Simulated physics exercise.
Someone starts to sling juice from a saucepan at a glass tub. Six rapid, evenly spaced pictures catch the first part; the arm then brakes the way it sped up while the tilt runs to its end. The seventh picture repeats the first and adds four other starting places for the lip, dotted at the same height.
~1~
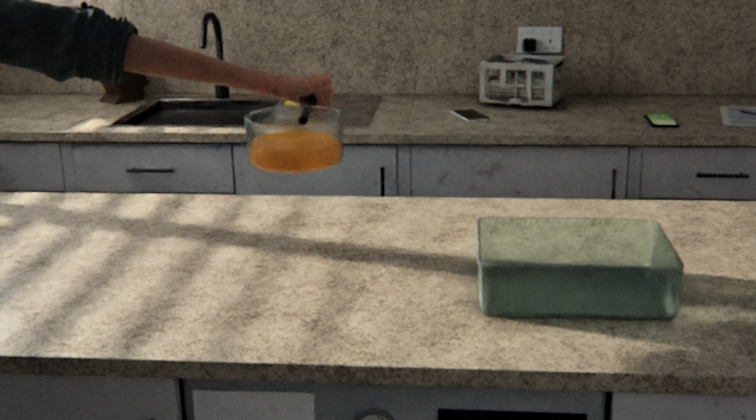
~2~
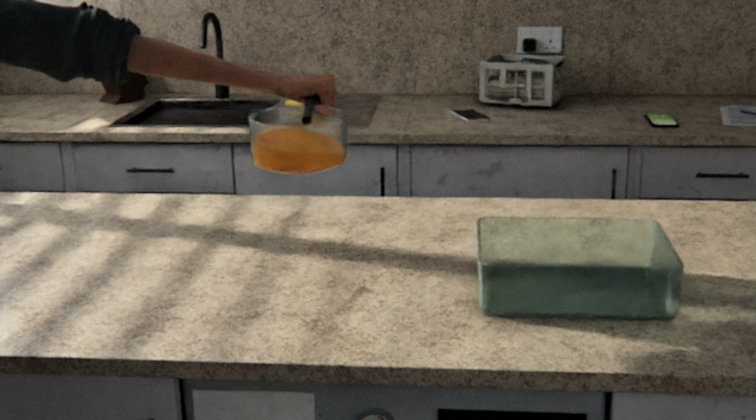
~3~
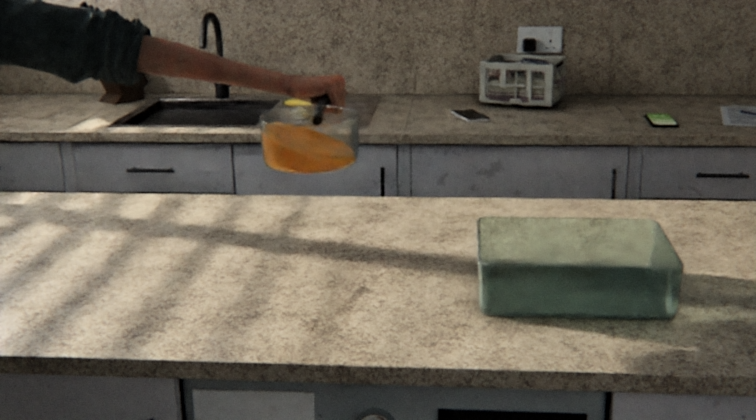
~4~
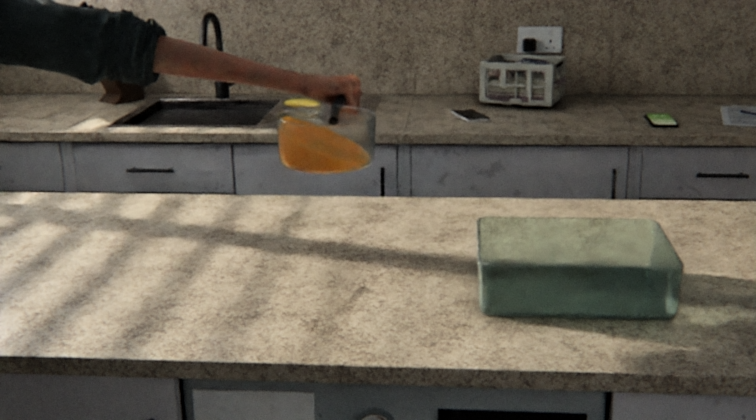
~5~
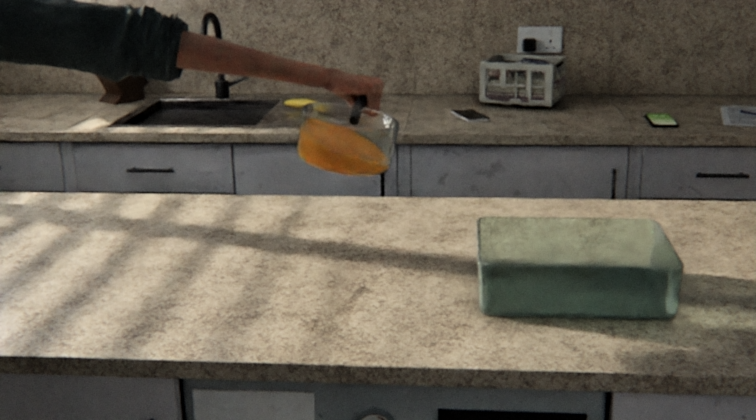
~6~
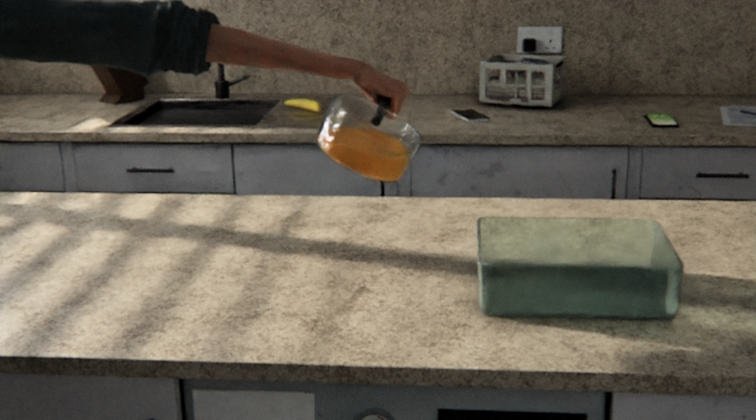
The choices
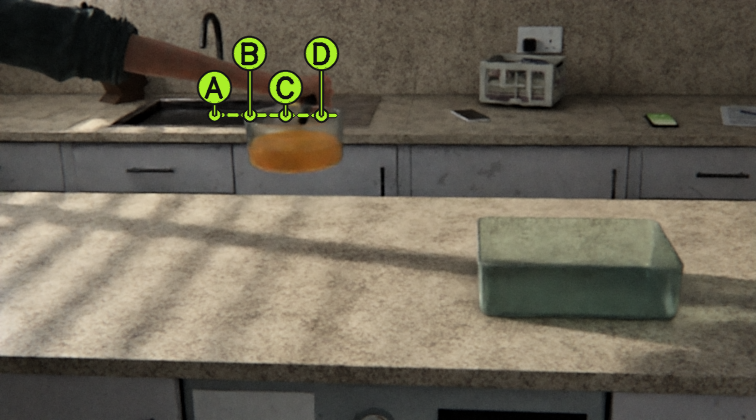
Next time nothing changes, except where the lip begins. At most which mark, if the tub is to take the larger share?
That is dot D.
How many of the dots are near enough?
One of the four.
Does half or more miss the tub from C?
Yes, that goes wrong.
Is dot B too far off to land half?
Yes, that goes wrong.
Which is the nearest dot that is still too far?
It is C.
In lime, A at (214, 115); B at (249, 115); C at (285, 115); D at (321, 115).
Choosing A, about 0 % lands in the tub, 100 % falls short.
Choosing B, about 3 % lands in the tub, 96 % falls short.
Choosing C, about 32 % lands in the tub, 62 % falls short and 6 % goes beside or beyond.
Choosing D, about 64 % lands in the tub, 24 % falls short and 12 % goes beside or beyond.
